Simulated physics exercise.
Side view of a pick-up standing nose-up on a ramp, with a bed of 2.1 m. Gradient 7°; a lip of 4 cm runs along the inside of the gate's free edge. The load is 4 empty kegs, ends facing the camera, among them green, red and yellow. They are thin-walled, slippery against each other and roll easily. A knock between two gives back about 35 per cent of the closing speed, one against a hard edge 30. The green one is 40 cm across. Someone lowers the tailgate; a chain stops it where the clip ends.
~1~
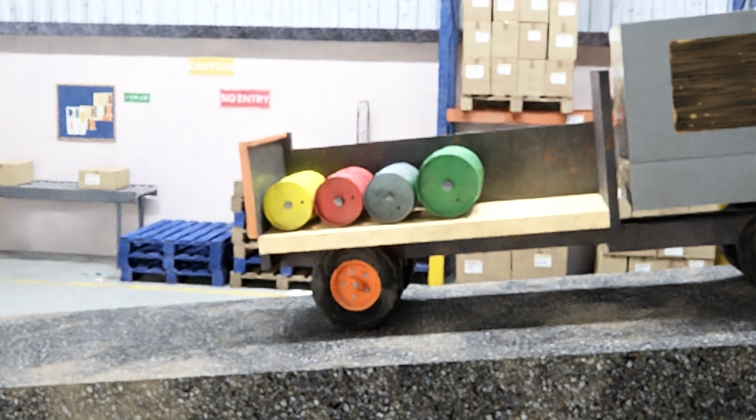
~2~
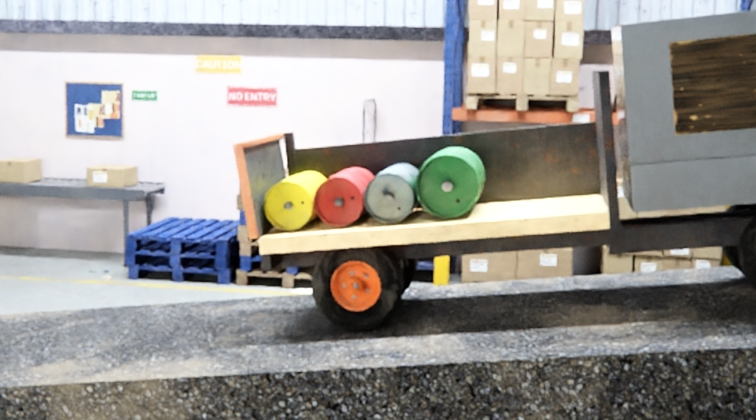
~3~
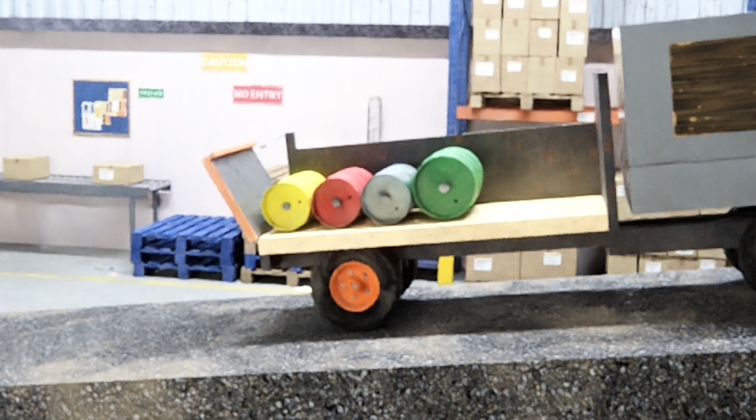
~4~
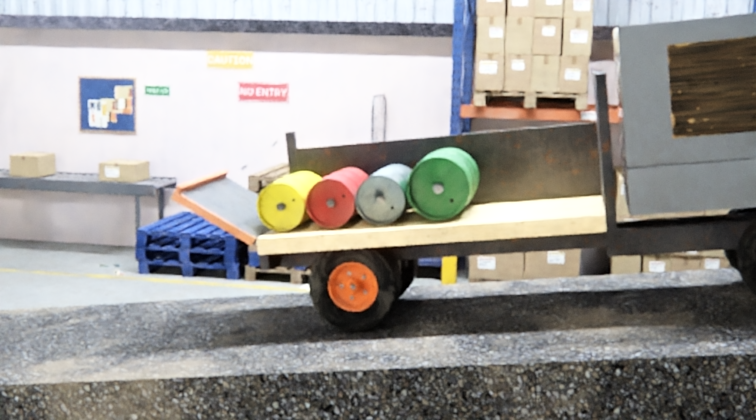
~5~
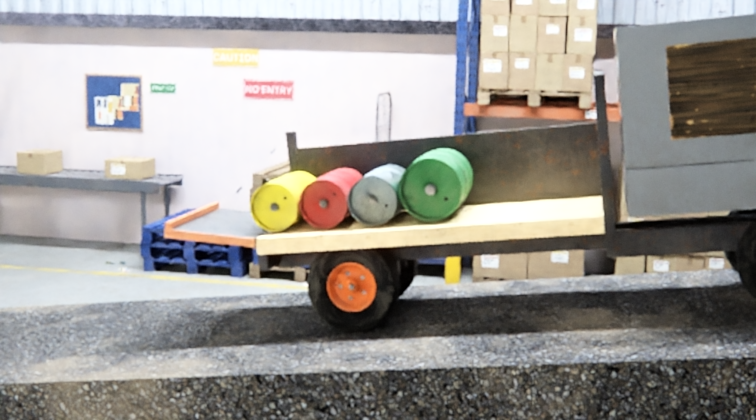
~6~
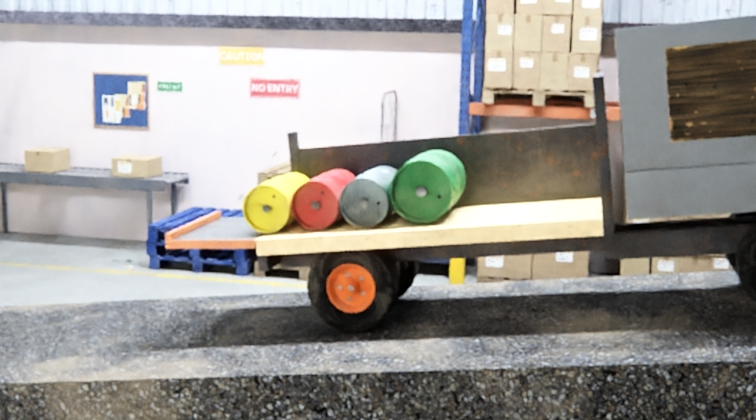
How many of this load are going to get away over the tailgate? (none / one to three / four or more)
The answer is one to three, which leaves 2 of 4.
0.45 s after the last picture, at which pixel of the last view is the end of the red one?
Near (279, 209).
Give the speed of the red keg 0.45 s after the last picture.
Roughly 0.6 m/s.
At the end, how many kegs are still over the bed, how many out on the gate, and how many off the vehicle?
In that order: 0, 2, 2.
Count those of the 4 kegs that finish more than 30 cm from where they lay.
4 of them.
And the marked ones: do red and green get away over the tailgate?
Red drops off the back; green is held.
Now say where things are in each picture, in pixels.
In the first picture, green at (447, 186), red at (337, 202), yellow at (286, 206); gate 83° above level, tip at (243, 145); 4 of the 4 make up the bottom layer on the bed.
In the second picture, green at (447, 187), red at (337, 202), yellow at (287, 207); gate 79° above level, tip at (238, 147).
In the third picture, green at (444, 188), red at (334, 203), yellow at (284, 207); gate 57° above level, tip at (206, 160).
In the fourth picture, green at (438, 189), red at (329, 204), yellow at (279, 208); gate 27° above level, tip at (176, 196).
In the fifth picture, green at (430, 190), red at (322, 205), yellow at (272, 208); gate 2° above level, tip at (168, 234).
In the sixth picture, green at (421, 192), red at (313, 206), yellow at (264, 210); gate 4° below level, tip at (169, 244).
Then, 0.5 s after the last picture, green is on the bed, 80 cm short of the hinge, rolling left; red is on the bed, 15 cm short of the hinge, rolling left; yellow is on the gate, 20 cm past the hinge, rolling left; 0 gone off the back.
Then, 1.0 s after the last picture, green is on the bed, 45 cm short of the hinge, rolling left; red is on the gate, 20 cm past the hinge, rolling left; yellow is on the gate, 55 cm past the hinge, rolling left; 0 gone off the back.
Then, 1.5 s after the last picture, green is on the bed, 20 cm short of the hinge, rolling left; red is on the gate, 45 cm past the hinge, rolling left; yellow is dropping off the gate; 1 gone off the back.
Then, 2.2 s after the last picture, green is on the bed, 5 cm short of the hinge, rolling left; red is dropping off the gate; yellow is out on the ground; 2 gone off the back.
At rest (4.8 s after the last picture), green is on the gate, 10 cm past the hinge; red is out on the ground; yellow is off the vehicle; 2 gone off the back.
